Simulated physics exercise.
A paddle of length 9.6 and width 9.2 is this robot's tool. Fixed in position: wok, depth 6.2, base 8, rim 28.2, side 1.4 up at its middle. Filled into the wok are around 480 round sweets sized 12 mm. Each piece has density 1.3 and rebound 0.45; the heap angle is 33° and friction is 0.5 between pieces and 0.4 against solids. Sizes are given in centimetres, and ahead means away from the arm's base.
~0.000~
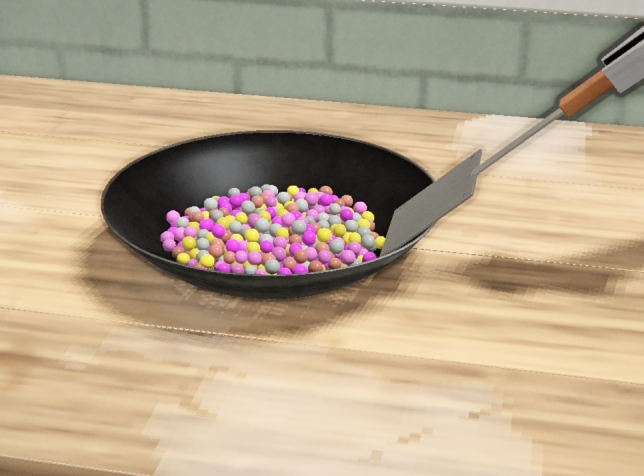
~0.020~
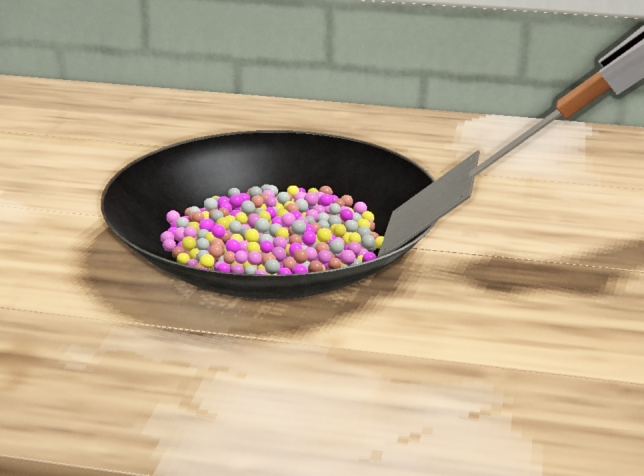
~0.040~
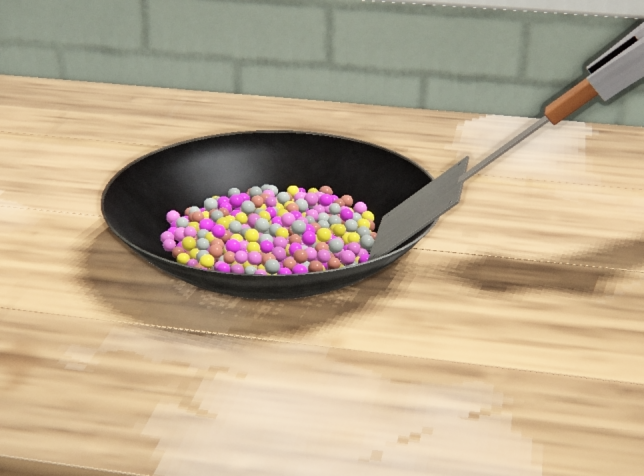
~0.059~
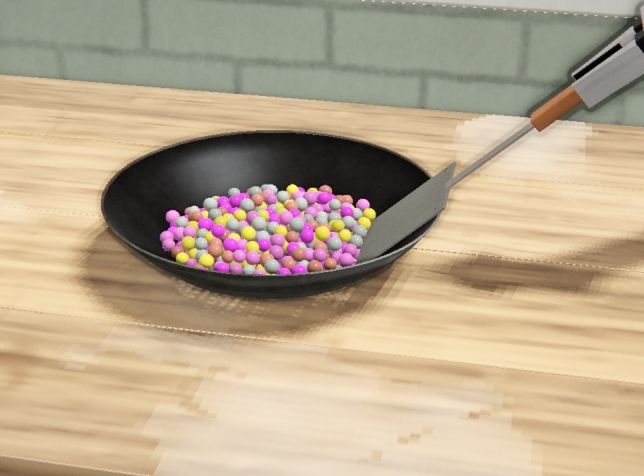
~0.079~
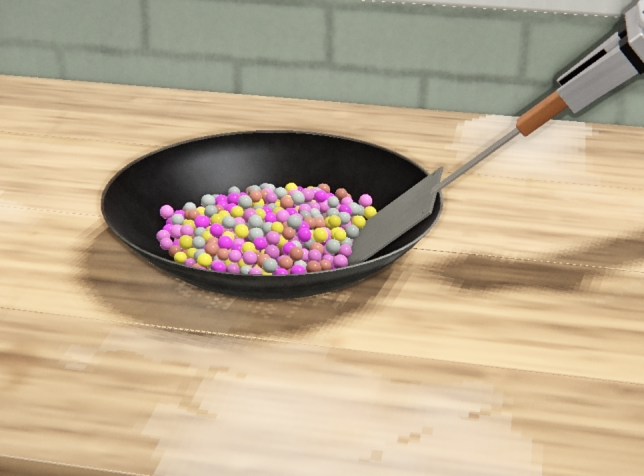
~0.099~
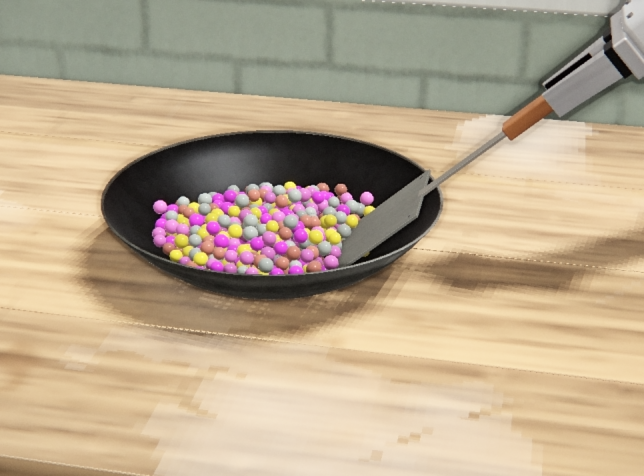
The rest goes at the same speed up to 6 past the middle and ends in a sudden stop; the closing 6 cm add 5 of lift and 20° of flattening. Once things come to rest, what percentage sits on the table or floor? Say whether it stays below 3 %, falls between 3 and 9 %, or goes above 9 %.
It stays below 3 %.
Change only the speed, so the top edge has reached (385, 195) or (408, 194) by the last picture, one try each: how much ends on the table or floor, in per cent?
15 % and 5 %.
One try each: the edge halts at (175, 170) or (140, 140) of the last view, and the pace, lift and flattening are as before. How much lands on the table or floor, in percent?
Close to 15 and close to 35 per cent, respectively.
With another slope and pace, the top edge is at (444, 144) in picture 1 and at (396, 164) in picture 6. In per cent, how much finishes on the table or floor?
About 0 per cent.
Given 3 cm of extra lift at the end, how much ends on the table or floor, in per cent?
Some 0 per cent.
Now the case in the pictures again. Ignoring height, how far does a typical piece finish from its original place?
Somewhere about 5 centimetres, I'd say.
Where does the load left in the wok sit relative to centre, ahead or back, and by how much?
5.0 cm ahead.
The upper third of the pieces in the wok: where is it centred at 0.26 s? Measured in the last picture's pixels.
About pixel (181, 199).
After 0.18 s, sloping 43°, highest piece 6 above the table; 480 in the wok.
After 0.26 s, sloping 34°, highest piece 7 above the table; 480 in the wok.
After 0.50 s, sloping 23°, highest piece 8 above the table; 476 in the wok, 2 on the table or floor, 2 on the blade or in flight.
After 1.55 s, sloping 23°, highest piece 7 above the table; 476 in the wok, 4 on the table or floor.
At rest, 476 in the wok, 4 on the table or floor. That is 1 % on the table or floor.
